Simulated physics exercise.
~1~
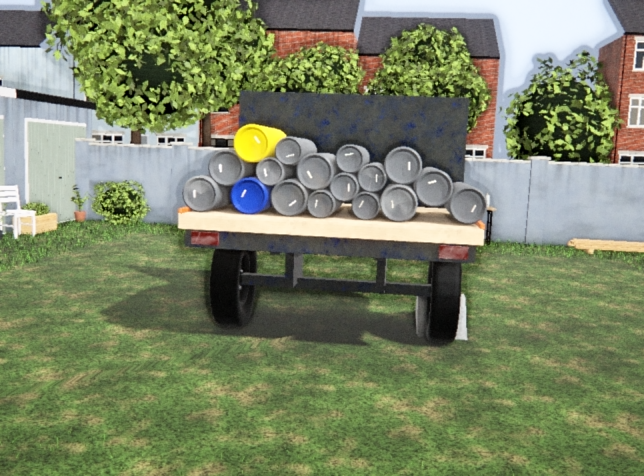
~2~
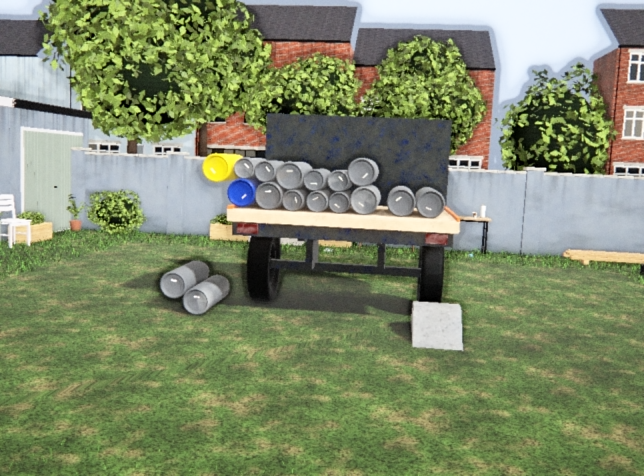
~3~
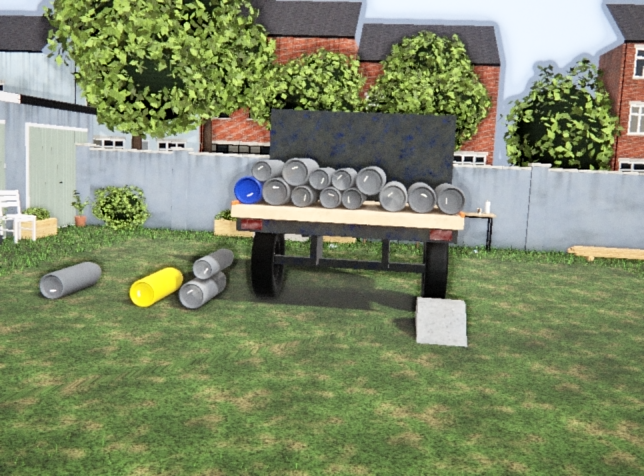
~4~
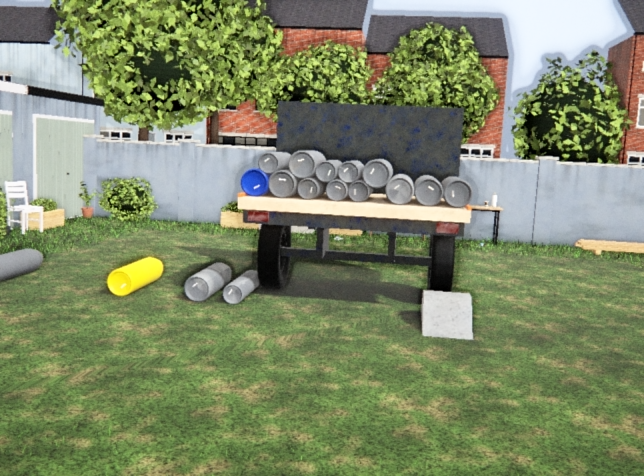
The clip opens on a flat trailer in a fenced grassy yard, stacked with mostly grey gas cylinders, a yellow one on top at the left and a blue one lower down. The trailer crawls away from the viewer, its right wheel passing over a pale block, then halts level. The load shifts left, and two grey cylinders end up on the grass while the yellow one rolls out above the blue. The yellow one drops off the left side, and another grey cylinder rolls farther left. Finally, four cylinders, including the yellow, lie on the grass, while the blue stays at the deck's left edge.
